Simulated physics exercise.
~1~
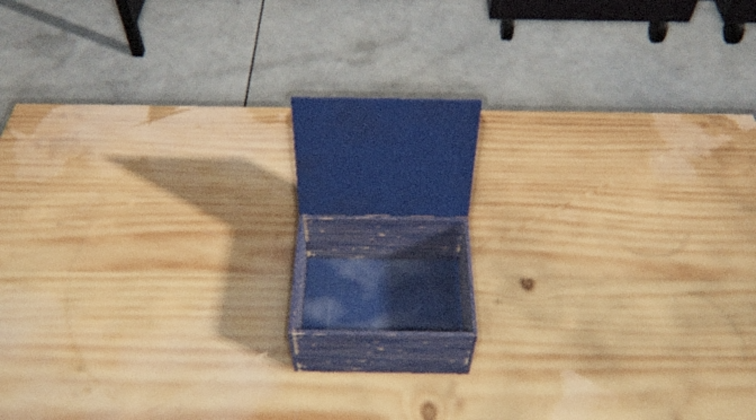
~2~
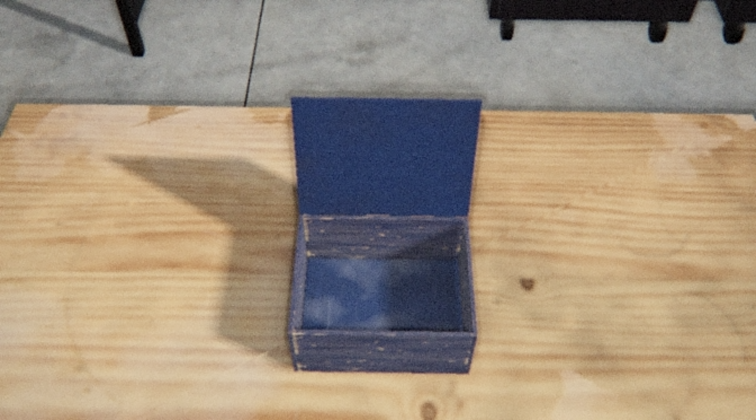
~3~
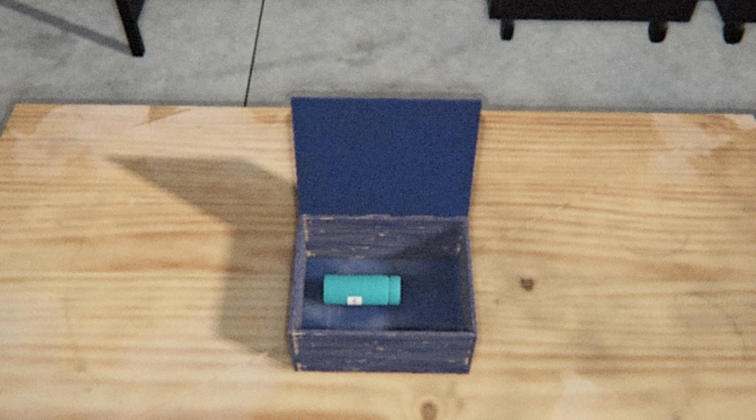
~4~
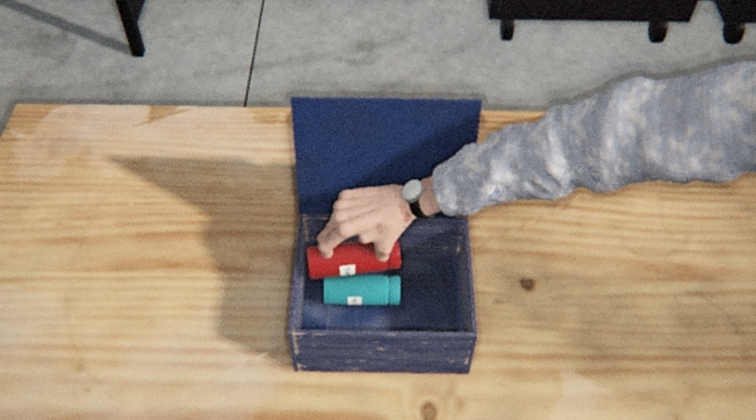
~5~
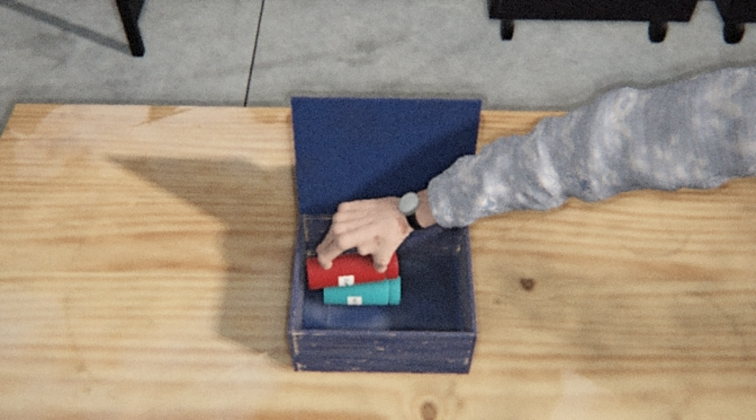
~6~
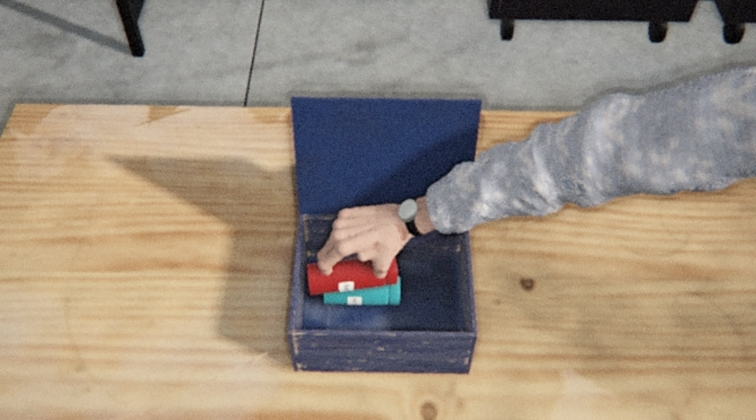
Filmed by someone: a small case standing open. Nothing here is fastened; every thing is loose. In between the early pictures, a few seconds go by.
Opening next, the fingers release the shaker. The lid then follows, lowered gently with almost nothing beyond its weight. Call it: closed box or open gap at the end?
Closed box.
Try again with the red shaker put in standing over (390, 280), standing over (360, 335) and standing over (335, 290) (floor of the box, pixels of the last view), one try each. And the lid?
So: First shut tight, second open, third shut tight.
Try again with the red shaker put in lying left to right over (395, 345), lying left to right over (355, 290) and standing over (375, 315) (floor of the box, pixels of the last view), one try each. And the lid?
First try: The lid comes all the way down; second try: It comes all the way down; third try: It comes all the way down.
Then, 1.10 s past the last view, lid starting down; red shaker displaced well along near (379, 342).
Then, 1.80 s past the last view, lid 41° above the rim; red shaker displaced well along near (379, 342).
Finally, lid shut; moved from the start, red shaker; turquoise shaker still in place. Final places as the last picture's camera would see them, red shaker near (379, 342).
